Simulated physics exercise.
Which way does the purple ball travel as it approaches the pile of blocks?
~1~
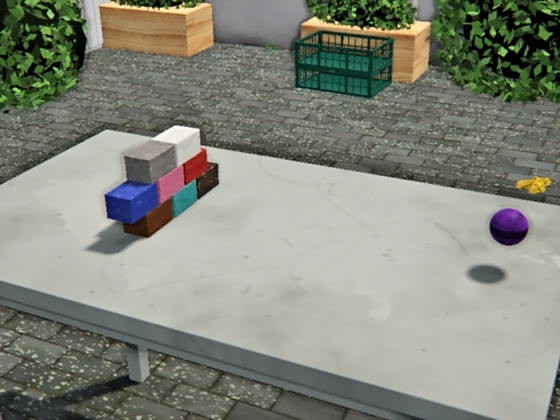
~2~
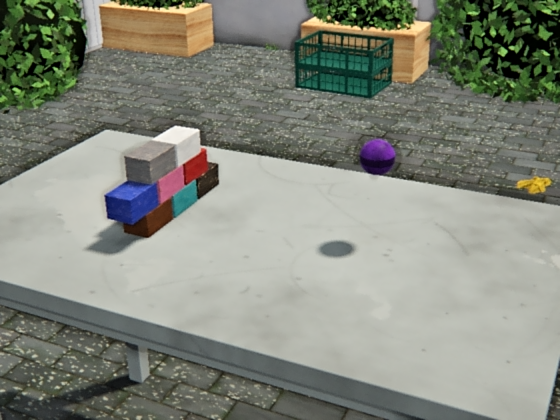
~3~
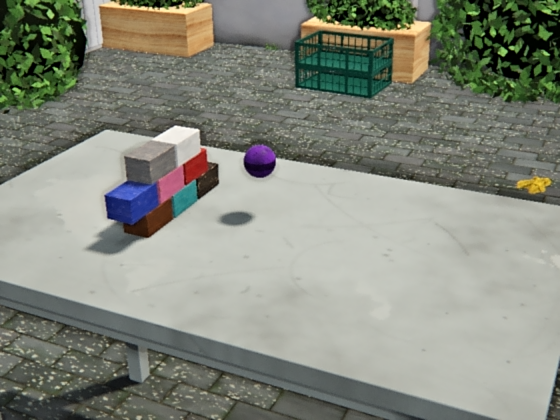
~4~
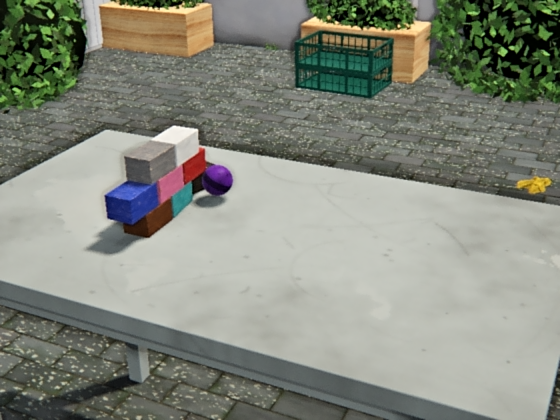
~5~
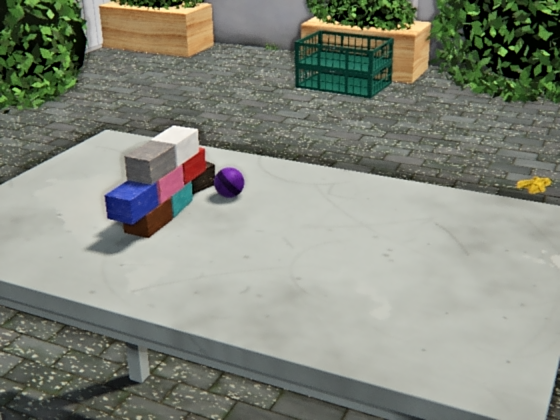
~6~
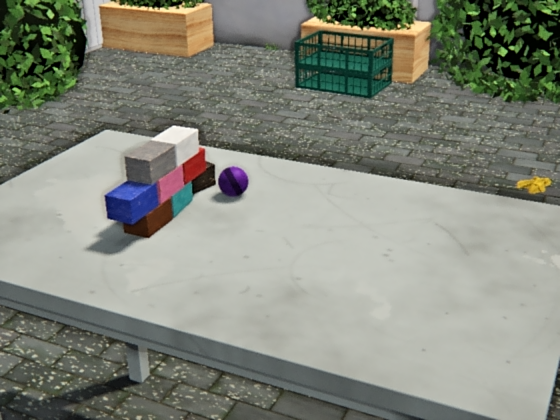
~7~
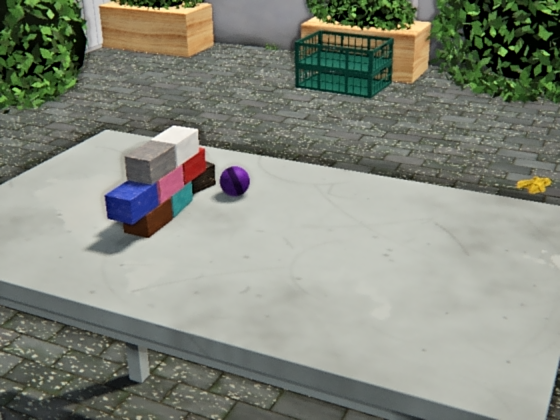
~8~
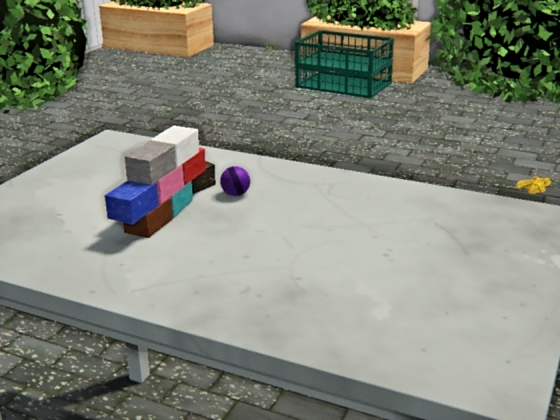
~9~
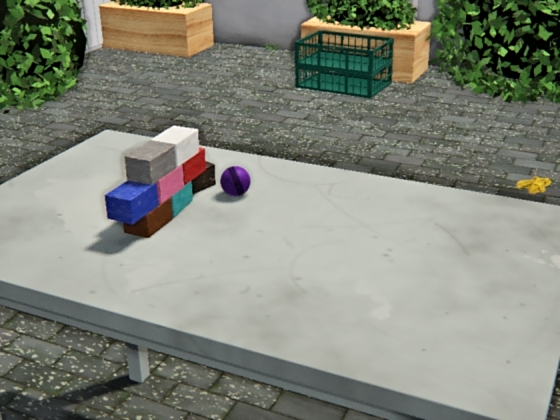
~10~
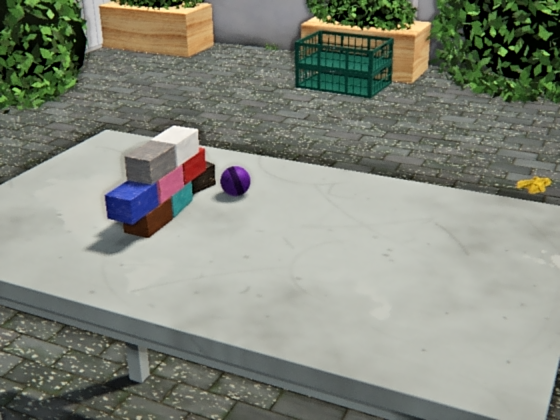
The purple ball travels to the left, crossing above the table from the right side toward the pile.
